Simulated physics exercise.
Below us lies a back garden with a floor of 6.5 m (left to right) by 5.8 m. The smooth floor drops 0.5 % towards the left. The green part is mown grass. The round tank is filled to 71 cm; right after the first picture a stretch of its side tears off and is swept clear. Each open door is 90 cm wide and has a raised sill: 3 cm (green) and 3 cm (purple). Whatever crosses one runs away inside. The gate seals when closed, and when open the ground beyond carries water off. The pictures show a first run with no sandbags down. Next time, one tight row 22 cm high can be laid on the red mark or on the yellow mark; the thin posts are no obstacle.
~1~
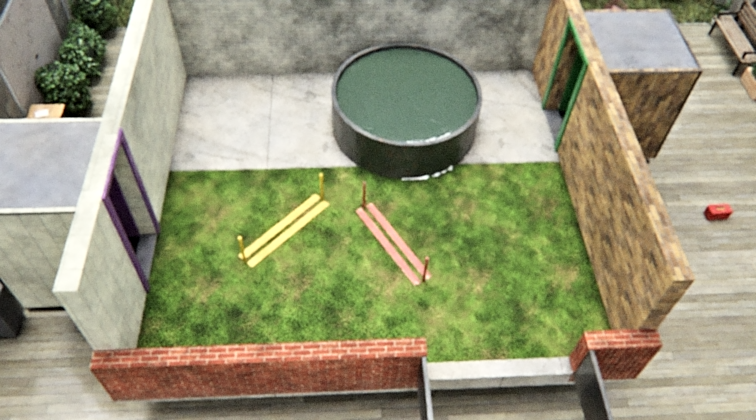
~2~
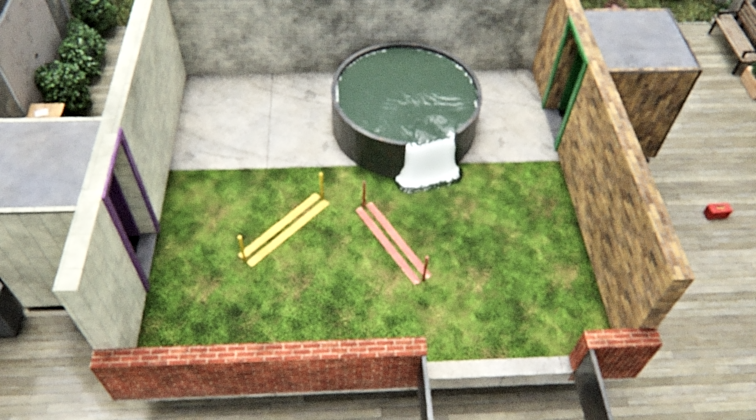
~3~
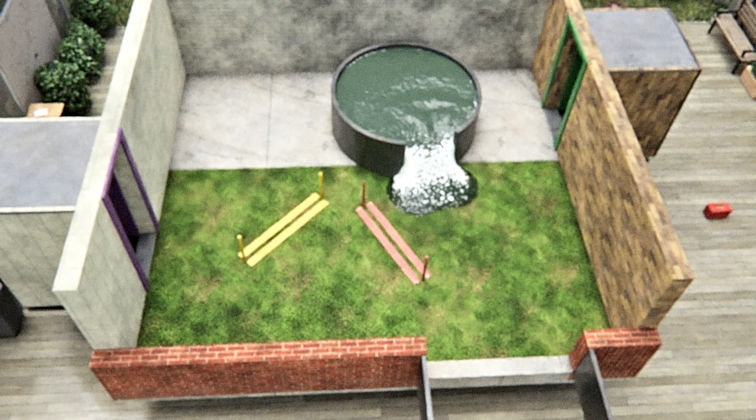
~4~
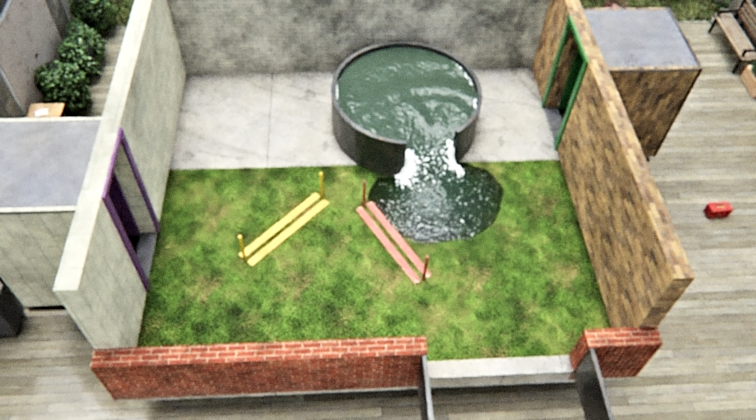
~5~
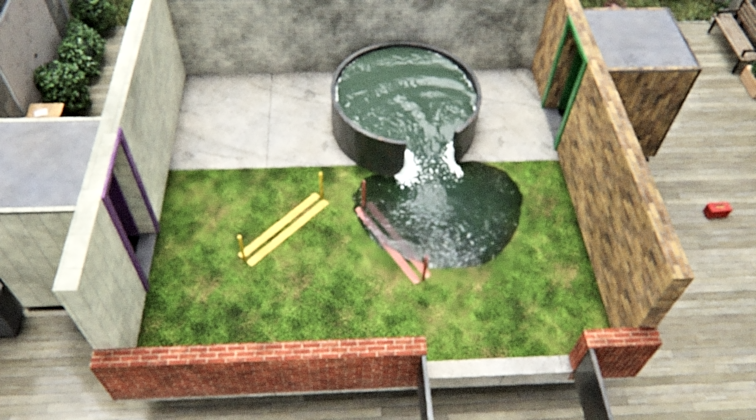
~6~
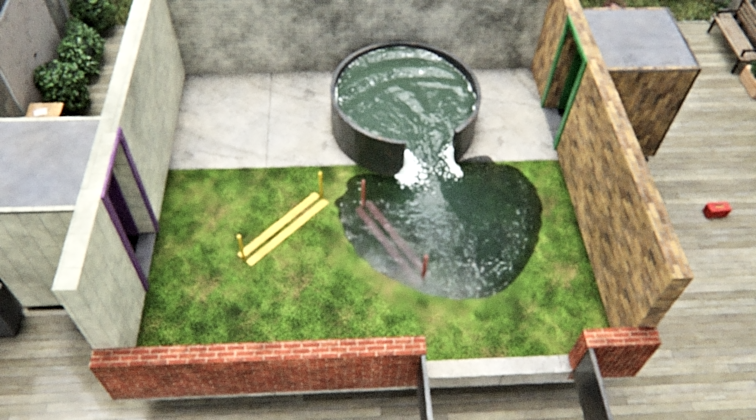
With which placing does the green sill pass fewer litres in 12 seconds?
Choose yellow.
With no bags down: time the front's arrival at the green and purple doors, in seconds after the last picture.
Arrival: Green 2.6 s, purple 5.0 s.
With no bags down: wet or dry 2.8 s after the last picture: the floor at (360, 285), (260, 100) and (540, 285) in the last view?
In turn: Wet, dry, flooded.
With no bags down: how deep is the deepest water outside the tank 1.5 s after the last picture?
Roughly 30 cm.
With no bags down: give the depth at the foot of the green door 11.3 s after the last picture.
About 4.5 cm.
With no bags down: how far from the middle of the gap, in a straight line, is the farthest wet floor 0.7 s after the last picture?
Some 3.4 m out.
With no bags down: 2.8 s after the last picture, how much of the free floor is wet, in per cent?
Near 50 per cent is wet.
Then, 0.7 s after the last picture water covers 30 % of the floor and is deepest (38 cm) near (436, 174) in the run without bags; in at the green door, 0 L with no bags, 0 L with the row on red, 0 L on yellow.
Then, 1.5 s after the last picture water covers 40 % of the floor and is deepest (30 cm) near (436, 174) in the run without bags; in at the green door, 0 L with no bags, 0 L with the row on red, 0 L on yellow.
Then, 2.8 s after the last picture water covers 50 % of the floor and is deepest (26 cm) near (436, 174) in the run without bags; in at the green door, 0 L with no bags, 0 L with the row on red, 0 L on yellow.
Then, 6.3 s after the last picture water covers 75 % of the floor and is deepest (14 cm) near (436, 174) in the run without bags; in at the green door, 0 L with no bags, 1 L with the row on red, 0 L on yellow.
Then, 11.3 s after the last picture water covers 100 % of the floor and is deepest (8 cm) near (436, 174) in the run without bags; in at the green door, 2 L with no bags, 26 L with the row on red, 2 L on yellow.
